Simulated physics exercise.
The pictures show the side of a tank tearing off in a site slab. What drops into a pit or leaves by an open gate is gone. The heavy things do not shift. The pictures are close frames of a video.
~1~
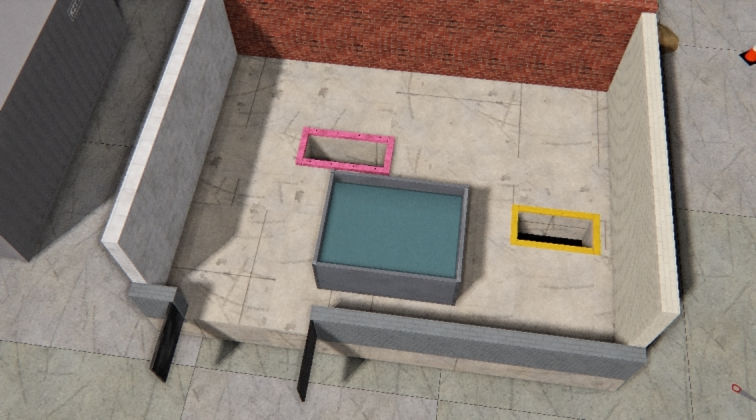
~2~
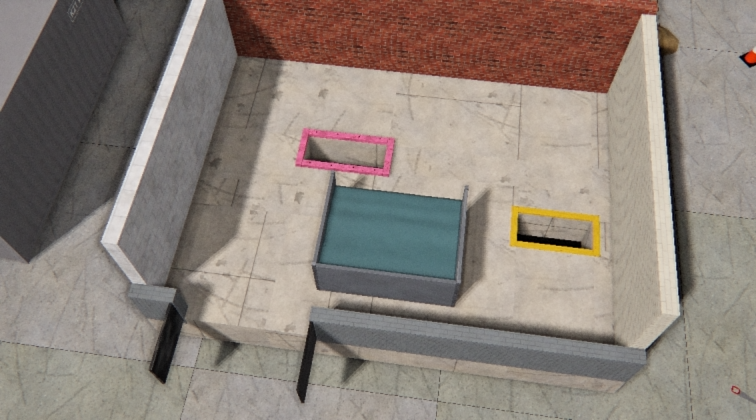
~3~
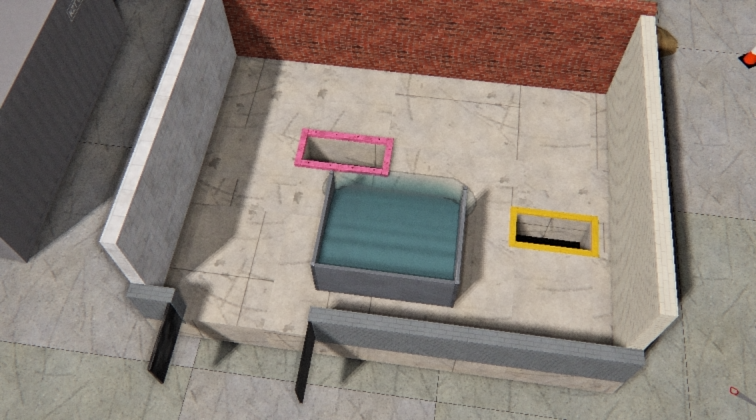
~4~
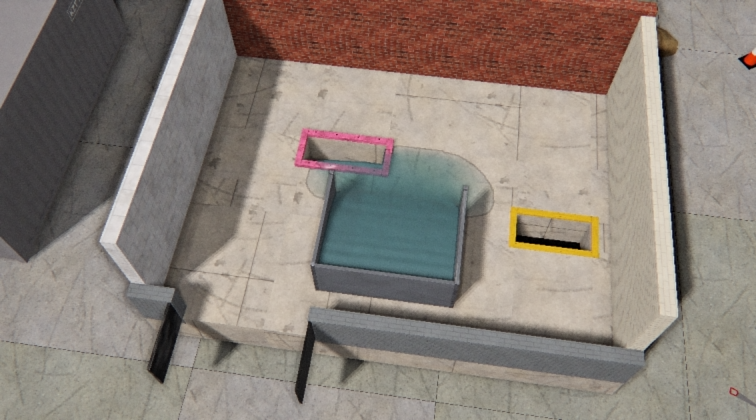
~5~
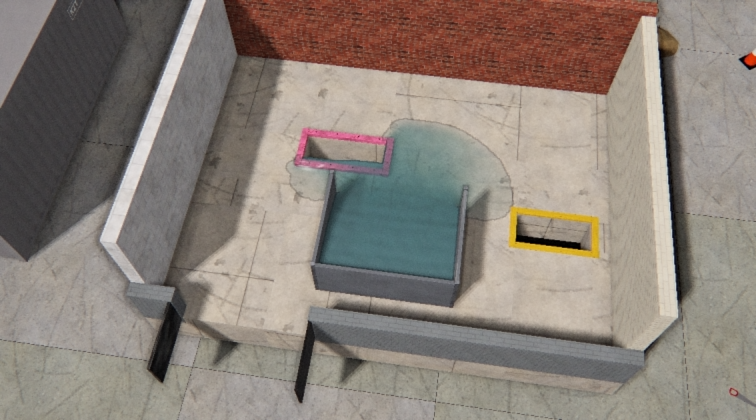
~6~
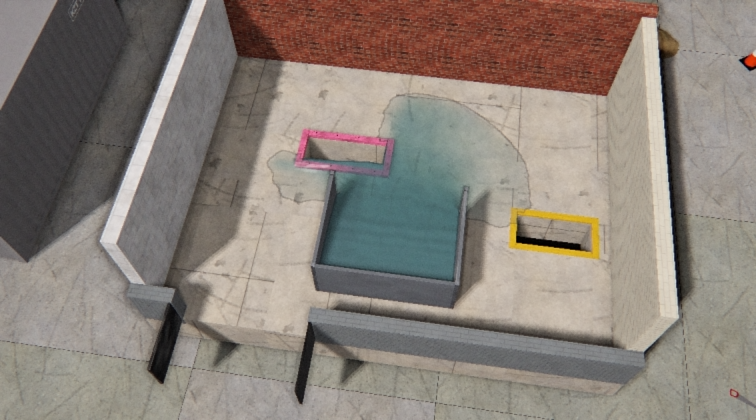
Water pours from the far side of a grey tank and spreads across the slab.
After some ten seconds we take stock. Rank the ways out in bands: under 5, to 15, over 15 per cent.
The gate takes between 5 and 15 %; the pink pit takes more than 15 %; the yellow pit takes more than 15 %.
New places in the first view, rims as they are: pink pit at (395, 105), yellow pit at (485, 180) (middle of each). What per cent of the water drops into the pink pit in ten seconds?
Parts in a hundred: Pink 30.
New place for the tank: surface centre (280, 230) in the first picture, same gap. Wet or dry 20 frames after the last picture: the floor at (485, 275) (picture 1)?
Answer: No water.
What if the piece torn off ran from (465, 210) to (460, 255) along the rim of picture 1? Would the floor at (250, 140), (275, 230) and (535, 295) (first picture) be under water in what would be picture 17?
As listed: Clear, dry, flooded.
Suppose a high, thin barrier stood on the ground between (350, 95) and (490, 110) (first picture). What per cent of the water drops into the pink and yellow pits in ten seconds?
Per cent: Pink 25, yellow 20.
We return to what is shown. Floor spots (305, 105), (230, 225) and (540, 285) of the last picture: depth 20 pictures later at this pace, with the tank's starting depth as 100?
In that order: 4, 2 and 0 per cent.
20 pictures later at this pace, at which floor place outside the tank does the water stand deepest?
At about (603, 96).
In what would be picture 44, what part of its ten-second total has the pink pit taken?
I make it 100 per cent.
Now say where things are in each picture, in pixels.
The first picture shows still water in the water tank at (393, 226).
In the second picture, the front is at a hidden place, out from the gap on the water tank's far side.
In the third picture, water pours out on the water tank's far side and has run to a hidden place.
In the fourth picture, water pours out on the water tank's far side and has run to (313, 170).
In the fifth picture, water pours out on the water tank's far side and has run to (292, 164).
In the sixth picture, water pours out on the water tank's far side and has run to (450, 102).
A moment on, water covers 35 % of the floor; the gate 0 %, the pink pit 13 %, the yellow pit 0 %.
Next, water covers 50 % of the floor; the gate 0 %, the pink pit 19 %, the yellow pit 0 %.
Then, water covers 65 % of the floor; the gate 0 %, the pink pit 21 %, the yellow pit 1 %.
Later, water covers 80 % of the floor; the gate 1 %, the pink pit 21 %, the yellow pit 11 %.
In the end, water covers 95 % of the floor; the gate 7 %, the pink pit 21 %, the yellow pit 19 %.
